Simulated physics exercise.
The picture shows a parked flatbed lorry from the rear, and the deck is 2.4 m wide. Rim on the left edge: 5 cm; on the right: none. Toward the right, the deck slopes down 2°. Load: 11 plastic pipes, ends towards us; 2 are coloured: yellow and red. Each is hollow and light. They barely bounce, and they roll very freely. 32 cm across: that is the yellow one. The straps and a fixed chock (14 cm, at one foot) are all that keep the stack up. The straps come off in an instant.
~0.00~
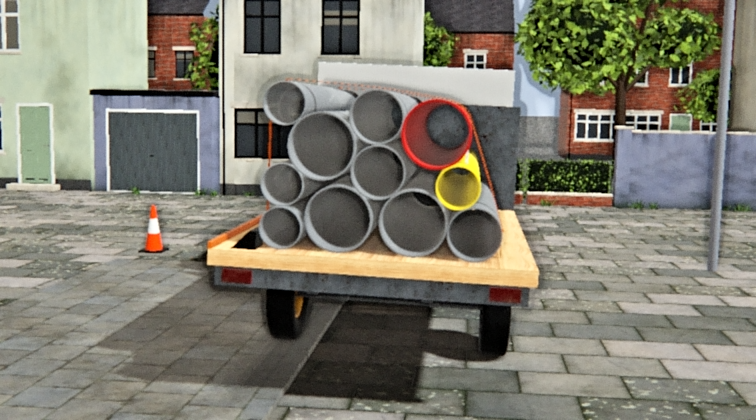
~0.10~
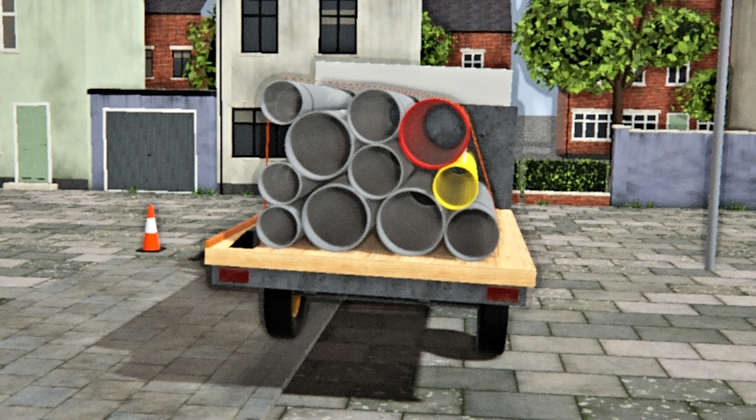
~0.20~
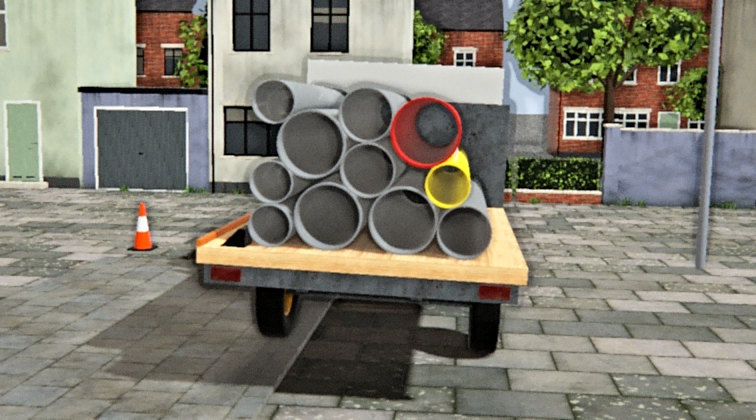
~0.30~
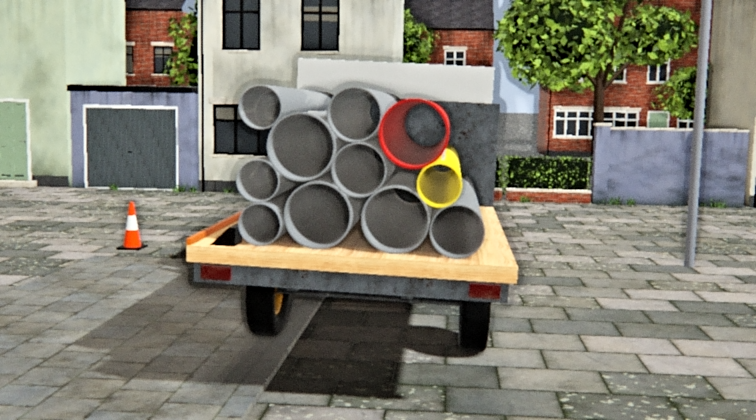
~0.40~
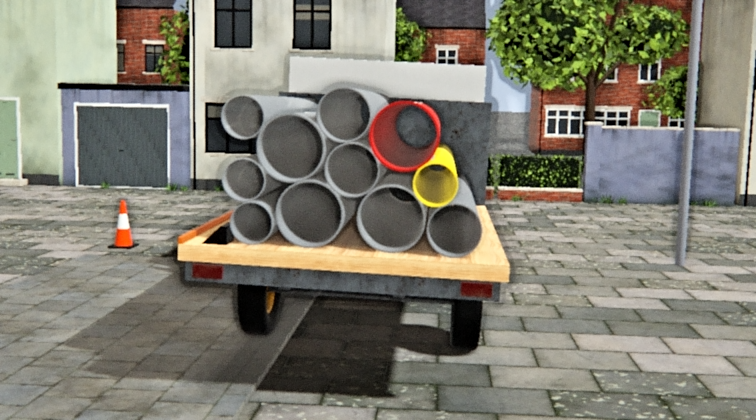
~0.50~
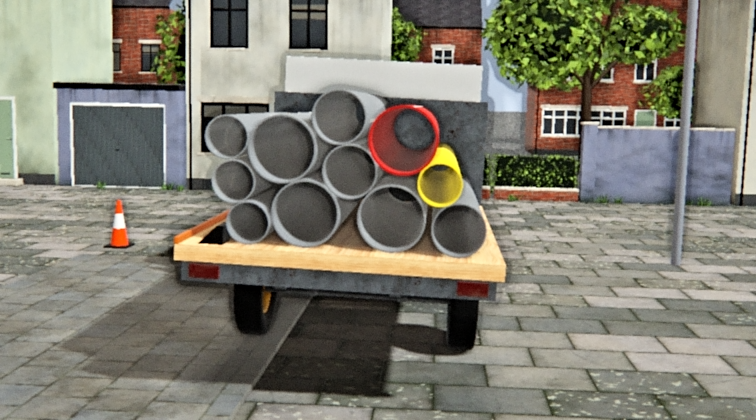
A stack of grey pipes, with one red and one yellow at its right side, sits open ends forward on the wooden deck of a flatbed lorry, seen from behind on a paved street. An orange cone stands at left before houses and trees. The view drifts right, the straps disappear, and the upper-left pipes shift left and sink slightly.
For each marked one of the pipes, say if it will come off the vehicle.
Yellow: Yes; red: Yes.
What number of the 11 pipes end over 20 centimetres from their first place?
11.
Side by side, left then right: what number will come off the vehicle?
Left 3, right 8.
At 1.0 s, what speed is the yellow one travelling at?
1.5 m/s, give or take.
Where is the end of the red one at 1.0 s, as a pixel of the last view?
Roughly at (454, 161) in the last picture.
Then, 1.0 s in, yellow is up on others, 10 cm from the right edge, rolling right; red is up on others, 40 cm from the right edge, rolling right; 2 gone from the deck.
Then, 1.5 s in, yellow is dropping off the right side; red is dropping off the right side; 6 gone from the deck.
In the end (8.9 s), yellow is on the ground to the right; red is on the ground to the right; 11 gone from the deck.
